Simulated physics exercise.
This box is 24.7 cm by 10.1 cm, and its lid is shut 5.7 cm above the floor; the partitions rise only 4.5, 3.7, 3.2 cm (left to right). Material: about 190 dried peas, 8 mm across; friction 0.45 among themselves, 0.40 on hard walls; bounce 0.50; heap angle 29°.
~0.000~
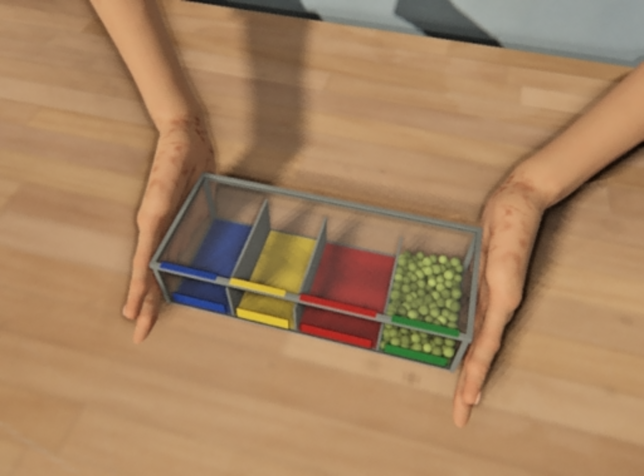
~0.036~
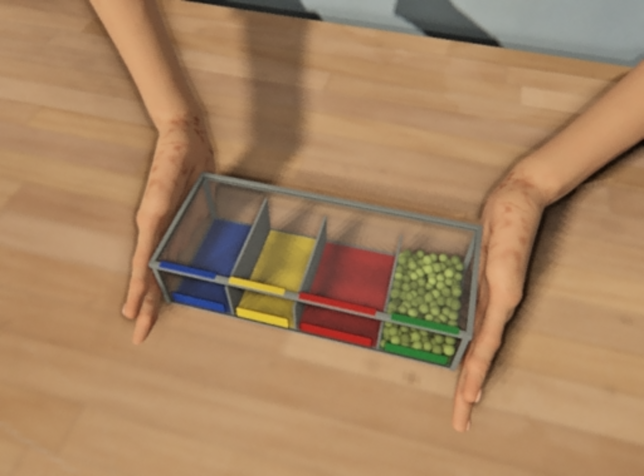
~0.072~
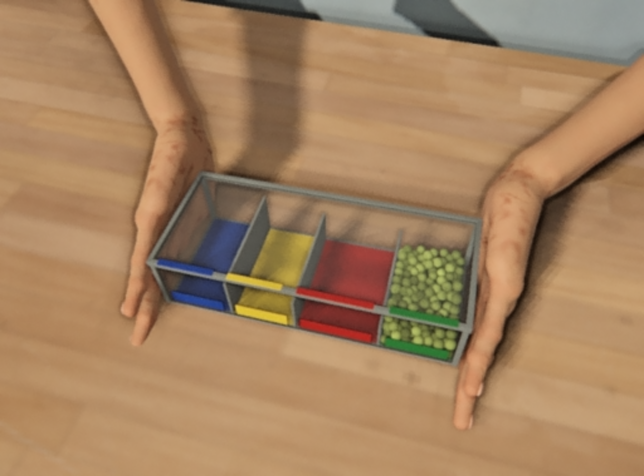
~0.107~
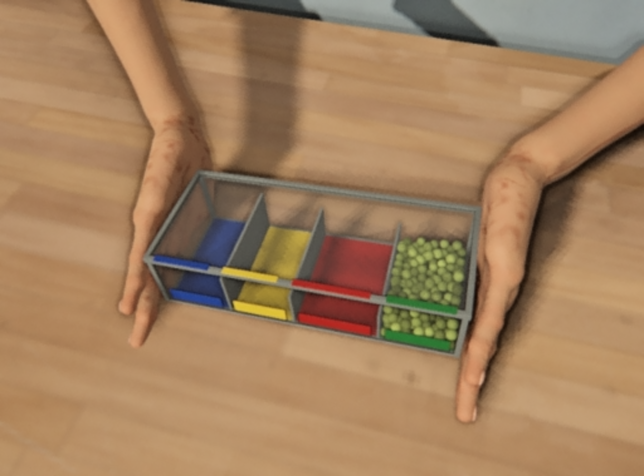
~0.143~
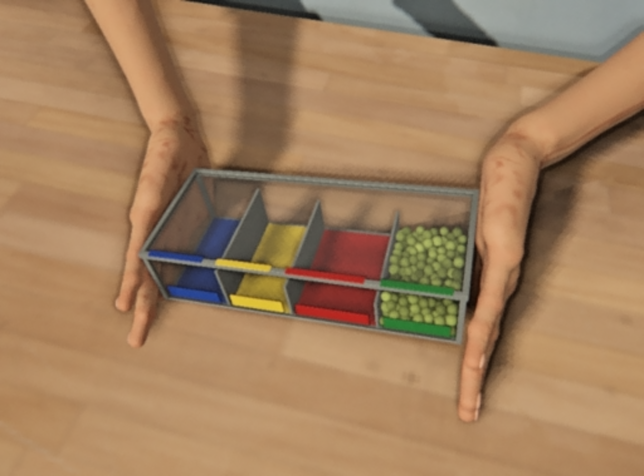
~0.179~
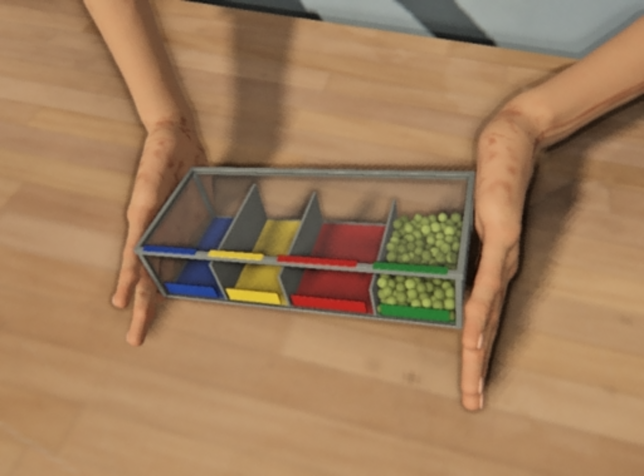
A clear lidded box with blue, yellow, red and green sections sat between two hands, which gradually tilted it a little, while the green peas stayed in the green section on the right.
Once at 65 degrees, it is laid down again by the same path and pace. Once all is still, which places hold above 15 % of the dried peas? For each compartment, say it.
Red: Holds a share past the limit; blue: Holds a share within the limit; green: Holds a share past the limit; yellow: Holds a share within the limit.
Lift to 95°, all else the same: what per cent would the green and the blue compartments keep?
Result - green at 10 percent, blue at 30 percent.
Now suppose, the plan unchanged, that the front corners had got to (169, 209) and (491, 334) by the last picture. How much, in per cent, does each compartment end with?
In the end red holds 0 %, blue holds 0 %, green holds 100 % and yellow holds 0 %.
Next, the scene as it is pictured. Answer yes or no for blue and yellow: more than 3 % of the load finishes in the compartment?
Note - blue negative, yellow affirmative.
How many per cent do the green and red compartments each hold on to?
The green one gets 75 per cent and the red one 20 per cent.
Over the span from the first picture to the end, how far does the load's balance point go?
Around 3.5 centimetres, start to finish.
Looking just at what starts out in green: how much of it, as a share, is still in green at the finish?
I'd estimate about 70 %.
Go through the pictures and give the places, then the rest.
The first picture shows box tilt 0 degrees, front corners at (156, 264) and (466, 336); green 100 %.
The second picture shows box tilt 1 degrees, front corners at (156, 263) and (466, 333).
The third picture shows box tilt 2 degrees, front corners at (153, 261) and (466, 326).
The fourth picture shows box tilt 5 degrees, front corners at (150, 257) and (465, 313), lowest corner left back.
The fifth picture shows box tilt 10 degrees, front corners at (145, 253) and (463, 294), lowest corner left back.
The sixth picture shows box tilt 14 degrees, front corners at (141, 249) and (457, 273), lowest corner left back; green 100 %. Its pace works out near 115 degrees a second.
After 0.72 s, tilt 64 degrees; red 5 %, green 95 %.
After 1.08 s, tilt 27 degrees; red 20 %, green 75 %, yellow 5 %.
Then, at 1.53 s, tilt 0 degrees; red 20 %, green 75 %, yellow 5 %.
By 2.2 s all is still; red 20 %, blue 0 %, green 75 %, yellow 5 %.
